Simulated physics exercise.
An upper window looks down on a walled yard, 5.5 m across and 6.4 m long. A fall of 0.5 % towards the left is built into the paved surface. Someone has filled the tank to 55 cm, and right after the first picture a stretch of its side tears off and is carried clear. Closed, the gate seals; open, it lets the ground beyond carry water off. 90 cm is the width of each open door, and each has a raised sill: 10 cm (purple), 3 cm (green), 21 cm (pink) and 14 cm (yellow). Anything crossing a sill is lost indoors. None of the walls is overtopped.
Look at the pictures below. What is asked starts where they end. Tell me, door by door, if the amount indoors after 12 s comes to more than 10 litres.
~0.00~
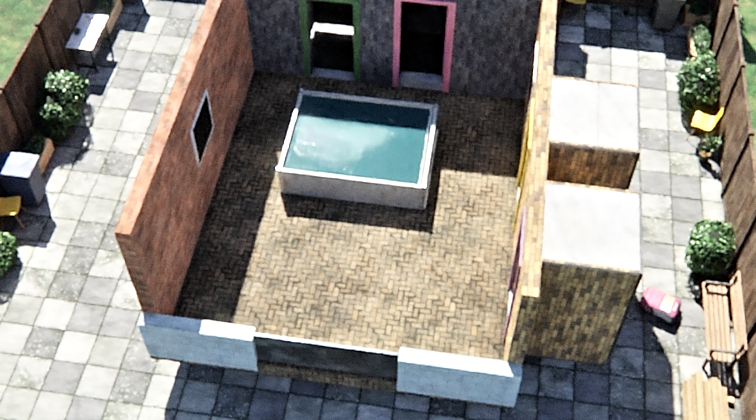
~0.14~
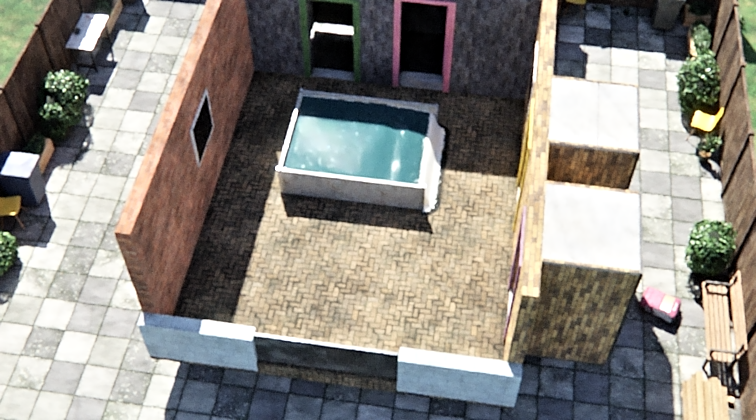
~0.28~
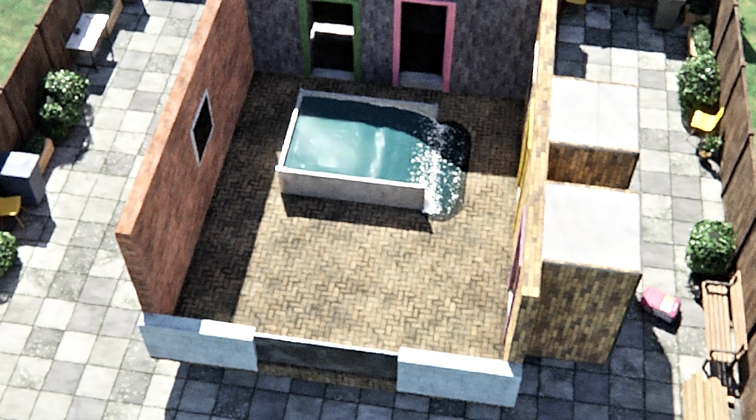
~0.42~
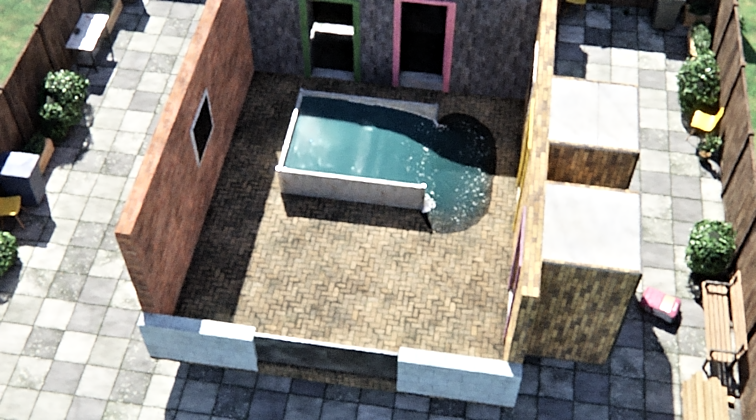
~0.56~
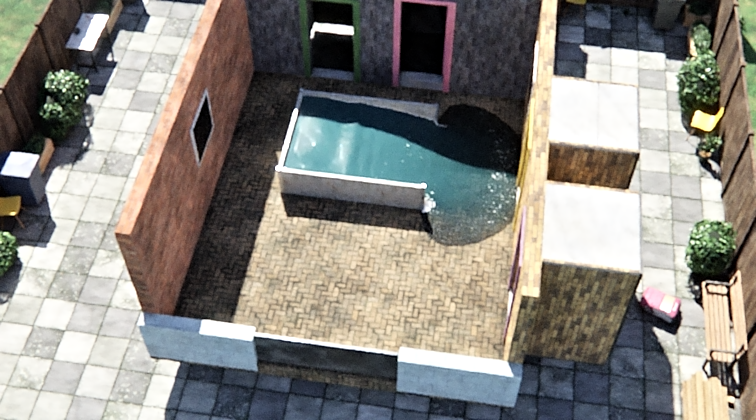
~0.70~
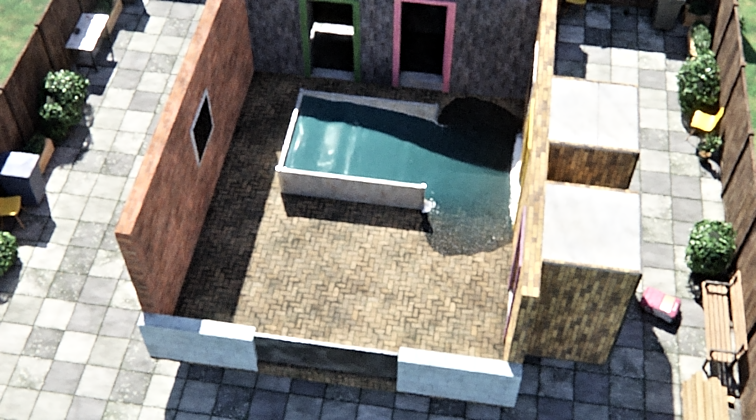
As I see it, purple door: Below the cap. Green door: Above the cap. Pink door: Below the cap. Yellow door: Above the cap.
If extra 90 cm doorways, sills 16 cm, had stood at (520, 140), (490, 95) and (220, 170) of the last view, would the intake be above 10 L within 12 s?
Well, the first is on the high side, the second is on the high side, and the third is on the low side.
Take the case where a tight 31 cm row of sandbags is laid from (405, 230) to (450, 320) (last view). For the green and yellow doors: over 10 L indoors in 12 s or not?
Against the limit, the green door goes beyond it and the yellow door goes beyond it.
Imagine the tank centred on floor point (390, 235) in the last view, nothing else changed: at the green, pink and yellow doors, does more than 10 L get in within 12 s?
Checking each door against the limit: Green tops it, pink does not exceed it, yellow tops it.
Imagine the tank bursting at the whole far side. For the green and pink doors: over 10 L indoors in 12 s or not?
Compared with that limit, green goes higher while pink goes higher.
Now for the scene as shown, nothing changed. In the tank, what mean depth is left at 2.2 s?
Mean depth: About 25 cm.
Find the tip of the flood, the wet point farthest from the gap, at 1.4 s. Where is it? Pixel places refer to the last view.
That's around (502, 289) in the last picture.
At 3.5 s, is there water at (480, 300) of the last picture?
Soaked.
After 1.4 s water covers 20 % of the floor and is deepest (37 cm) near (512, 177); purple door not reached, green door not reached, pink door not reached, yellow door 33 cm at the sill, 47 L in.
After 2.2 s water covers 25 % of the floor and is deepest (40 cm) near (518, 102); purple door 8 cm at the sill, 0 L in, green door not reached, pink door not reached, yellow door 33 cm at the sill, 131 L in.
After 3.5 s water covers 50 % of the floor and is deepest (28 cm) near (518, 102); purple door 8 cm at the sill, 0 L in, green door 4 cm at the sill, 0 L in, pink door 11 cm at the sill, 0 L in, yellow door 23 cm at the sill, 231 L in.
After 7.0 s water covers 90 % of the floor and is deepest (16 cm) near (217, 279); purple door 7 cm at the sill, 0 L in, green door 5 cm at the sill, 5 L in, pink door 7 cm at the sill, 0 L in, yellow door 8 cm at the sill, 252 L in.
After 12.0 s water covers 95 % of the floor and is deepest (12 cm) near (506, 238); purple door 8 cm at the sill, 0 L in, green door 6 cm at the sill, 32 L in, pink door 4 cm at the sill, 0 L in, yellow door 11 cm at the sill, 253 L in.
